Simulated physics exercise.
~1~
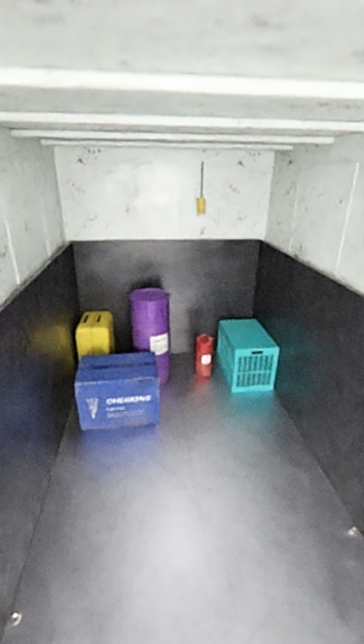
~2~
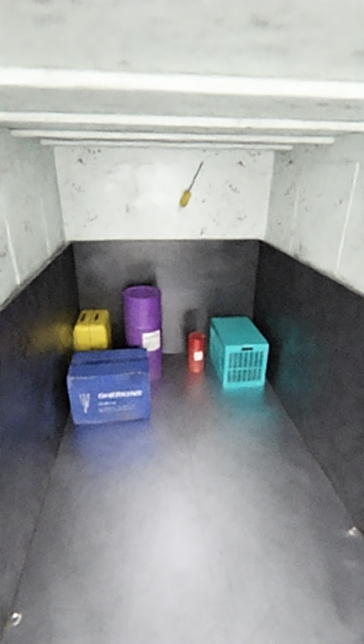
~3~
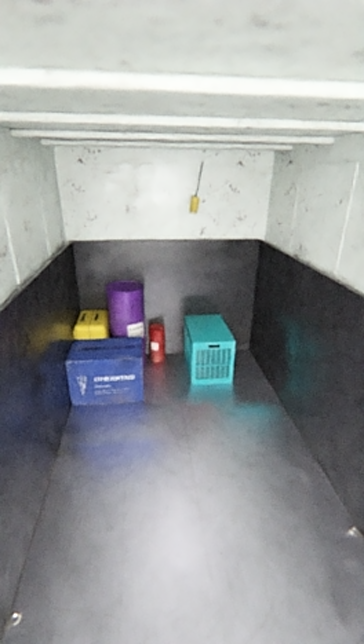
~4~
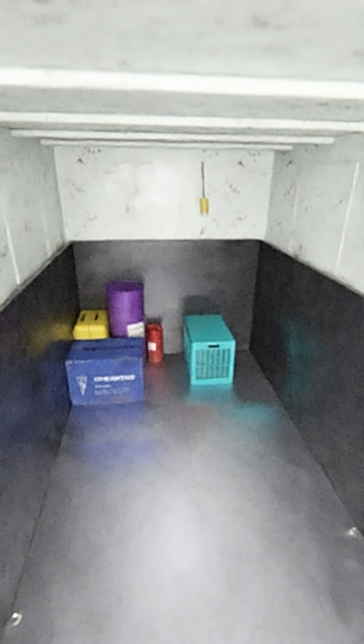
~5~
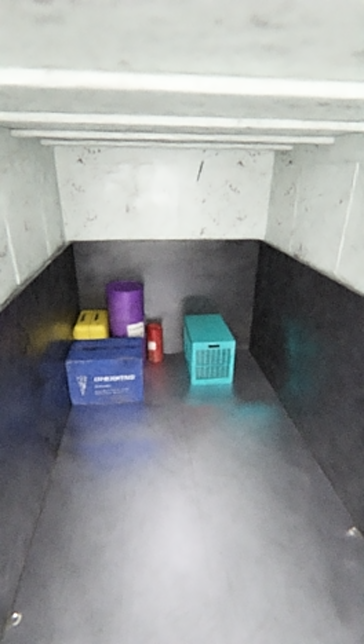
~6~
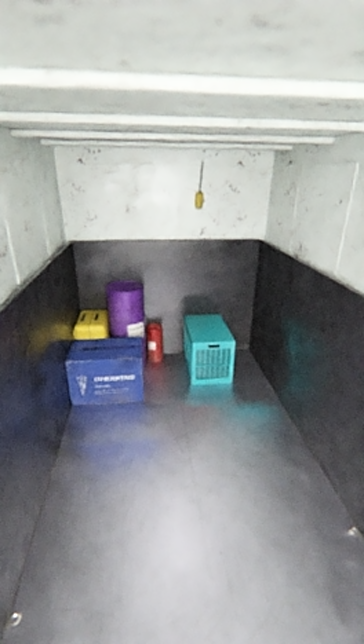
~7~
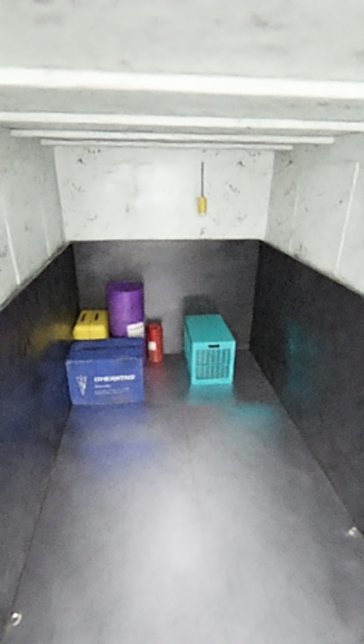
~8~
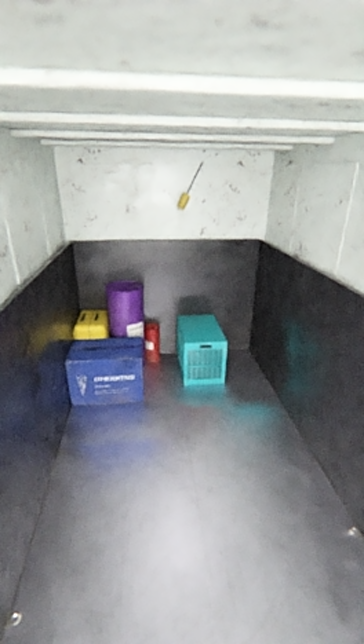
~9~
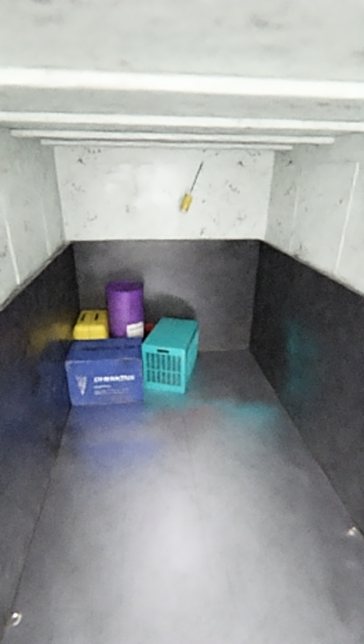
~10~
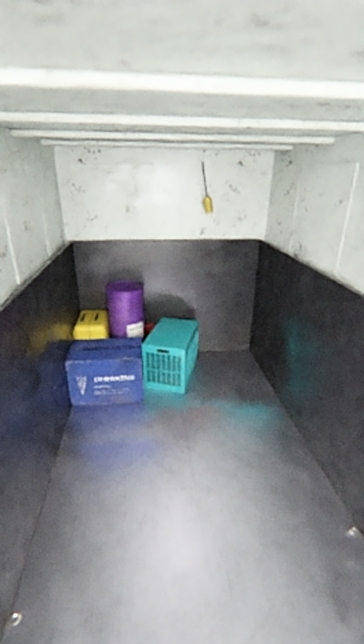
In a dark-walled load bay where a small yellow lamp swings on its cord, a blue box, purple drum, red canister and turquoise crate shift left while a yellow case stays put; after a pause, the crate slides left again and rests beside the blue box, mostly hiding the canister.
